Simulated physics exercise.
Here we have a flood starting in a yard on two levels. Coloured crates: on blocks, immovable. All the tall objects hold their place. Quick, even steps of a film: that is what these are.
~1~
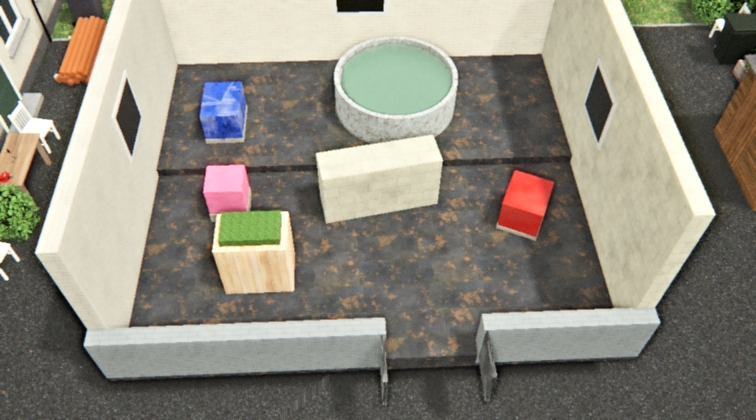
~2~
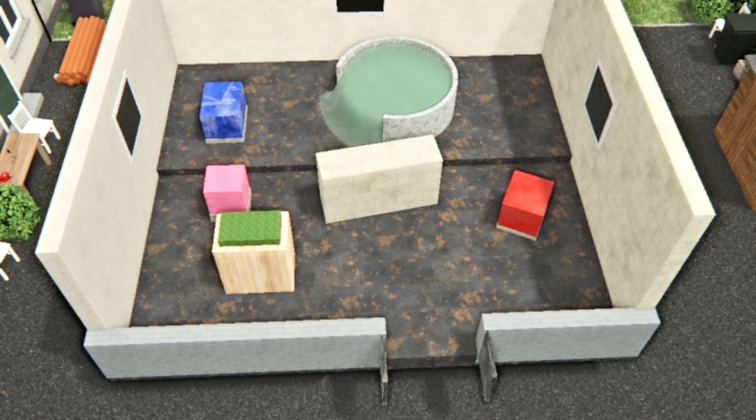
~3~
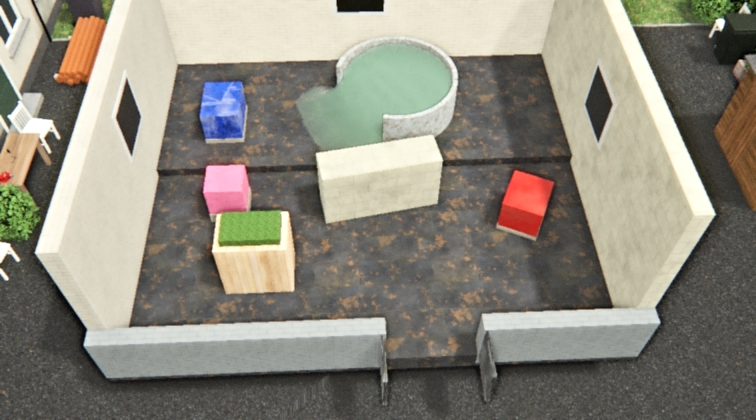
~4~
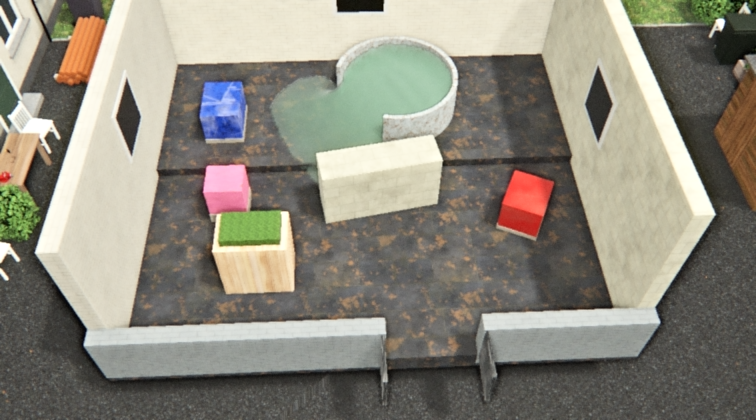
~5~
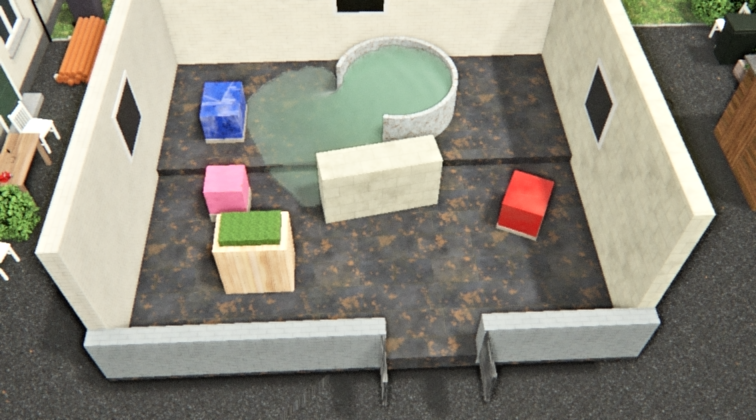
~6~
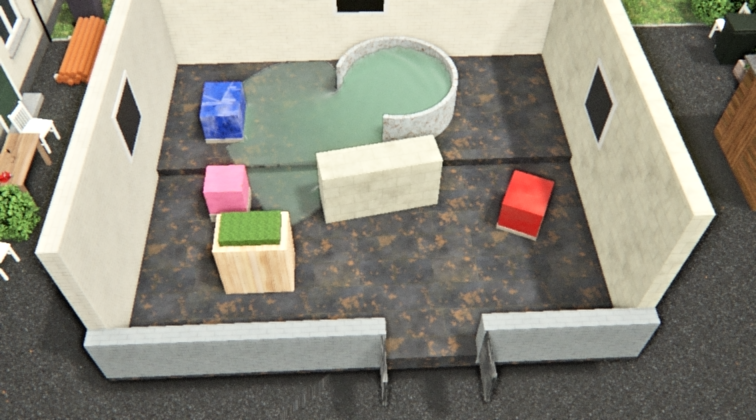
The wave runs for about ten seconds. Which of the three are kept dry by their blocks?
The red crate ends up wet; the blue crate ends up wet; the pink crate ends up wet.
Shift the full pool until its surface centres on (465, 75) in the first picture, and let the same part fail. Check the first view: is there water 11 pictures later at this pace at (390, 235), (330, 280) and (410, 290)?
The first spot is not reached, the second not reached, and the third not reached.
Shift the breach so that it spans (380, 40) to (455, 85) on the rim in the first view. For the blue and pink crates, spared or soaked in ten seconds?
My reading: Blue stays untouched, pink stays untouched.
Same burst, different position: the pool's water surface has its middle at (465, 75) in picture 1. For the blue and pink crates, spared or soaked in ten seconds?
Blue crate gets overtopped, pink crate gets overtopped.
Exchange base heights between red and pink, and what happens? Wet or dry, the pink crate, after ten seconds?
My reading: Pink crate ends up wet.
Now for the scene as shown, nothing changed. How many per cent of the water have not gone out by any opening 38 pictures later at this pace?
It comes to roughly 100 per cent.
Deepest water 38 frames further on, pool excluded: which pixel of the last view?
It will be deepest around (124, 354).
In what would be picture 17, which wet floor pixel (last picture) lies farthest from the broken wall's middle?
Approximate pixel: (124, 354).
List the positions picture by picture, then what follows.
The round tank at (396, 79) is whole and still, in the first frame.
Water pours out at (348, 116) and has run to a hidden place, in the second frame.
The front is at (313, 91), out from the gap at (348, 118), in the third frame.
Water pours out at (348, 119) and has run to (300, 83), in the fourth frame.
Water pours out at (348, 120) and has run to (253, 102), in the fifth frame.
Water pours out at (348, 120) and has run to a hidden place, in the sixth frame.
A moment on, water covers 30 % of the floor; the red crate not reached, the blue crate water round its plinth, the pink crate water round its plinth.
Next, water covers 35 % of the floor; the red crate not reached, the blue crate water round its plinth, the pink crate water round its plinth.
Then, water covers 55 % of the floor; the red crate water round its plinth, the blue crate water round its plinth, the pink crate water round its plinth.
Later, water covers 75 % of the floor; the red crate water round its plinth, the blue crate water round its plinth, the pink crate water round its plinth.
In the end, water covers 85 % of the floor; the red crate was topped, the blue crate was topped, the pink crate was topped.
